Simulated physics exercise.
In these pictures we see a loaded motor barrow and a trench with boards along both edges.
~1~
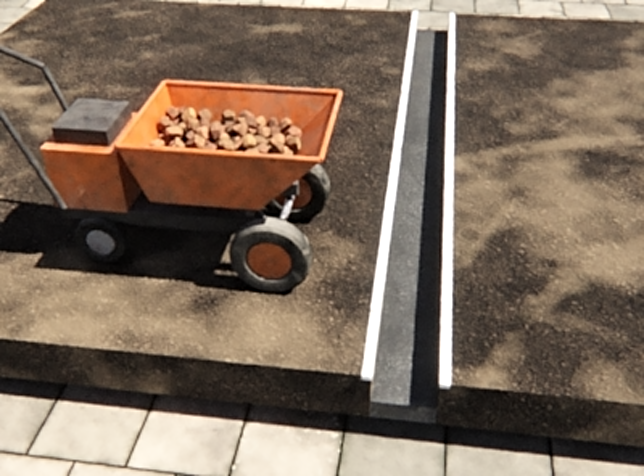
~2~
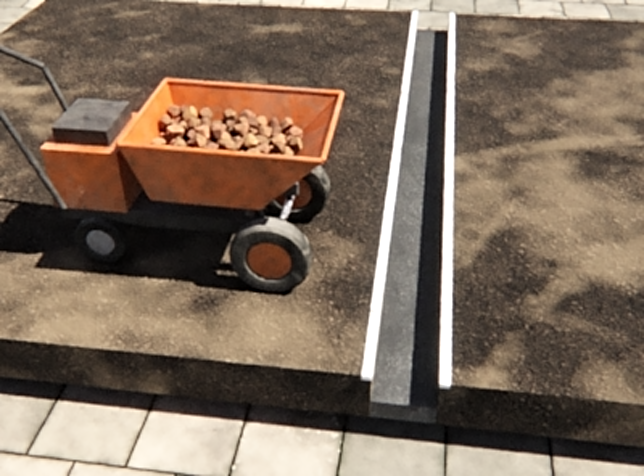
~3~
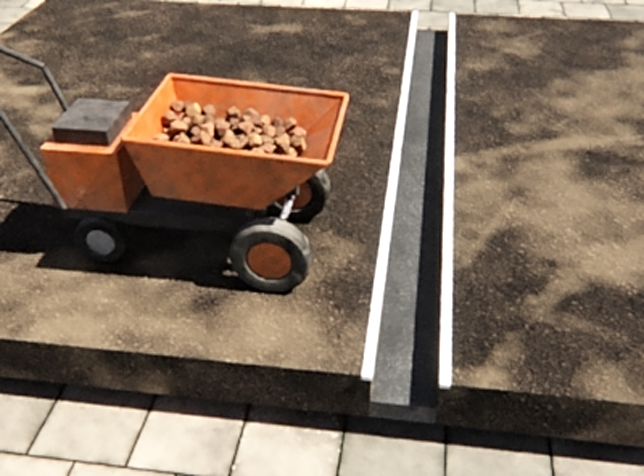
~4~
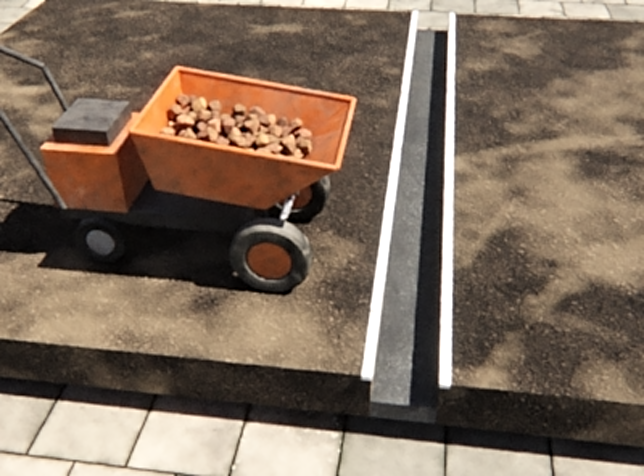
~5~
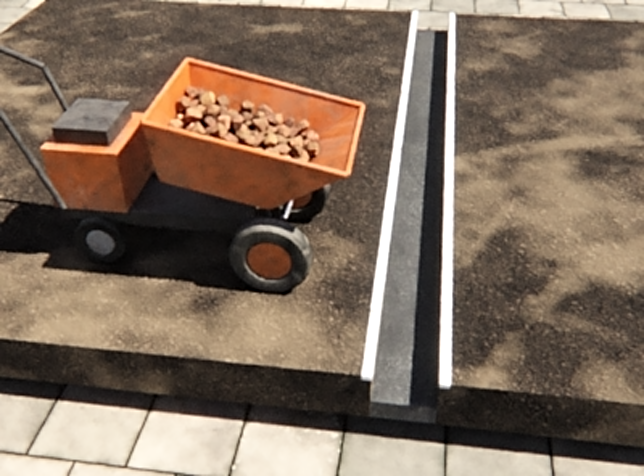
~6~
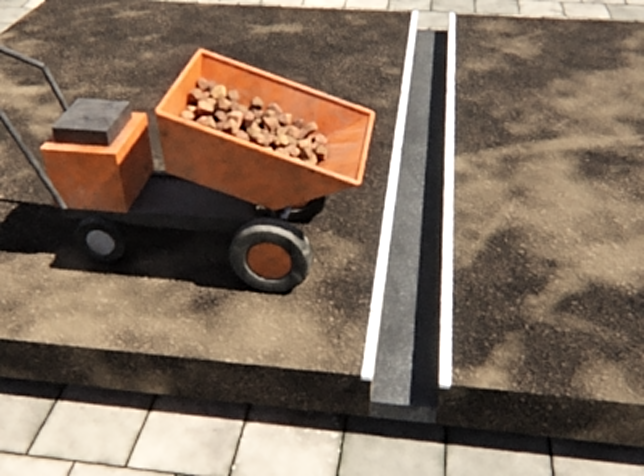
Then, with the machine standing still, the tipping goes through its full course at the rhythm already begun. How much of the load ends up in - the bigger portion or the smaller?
Result: Mostly in.
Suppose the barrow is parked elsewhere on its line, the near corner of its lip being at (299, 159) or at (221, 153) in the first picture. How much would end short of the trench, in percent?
In turn, around 0 per cent and 50 per cent.
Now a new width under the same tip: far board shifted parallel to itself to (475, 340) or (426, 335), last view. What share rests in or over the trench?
Well, it'd be something like 90 per cent the first time and 40 per cent the second.
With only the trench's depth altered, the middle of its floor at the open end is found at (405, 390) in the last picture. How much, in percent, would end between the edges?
The share comes to around 40 percent.
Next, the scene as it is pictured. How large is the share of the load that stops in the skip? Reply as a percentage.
That comes to about 10 per cent or so.
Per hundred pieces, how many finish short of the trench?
About 0 %.
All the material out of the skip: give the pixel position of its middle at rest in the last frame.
Once it all stops, the middle lies near (424, 272).
Just after the last frame, skip tipped steeply; every one in the skip.
A moment on, skip tipped steeply; the larger part in the skip; about a tenth in or heaped over the trench; just a few beyond it.
Further on, skip tipped right over; roughly a quarter in the skip; roughly two thirds in or heaped over the trench; roughly a quarter beyond it.
When it is over, skip tipped right over; about a tenth in the skip; roughly two thirds in or heaped over the trench; roughly a quarter beyond it.
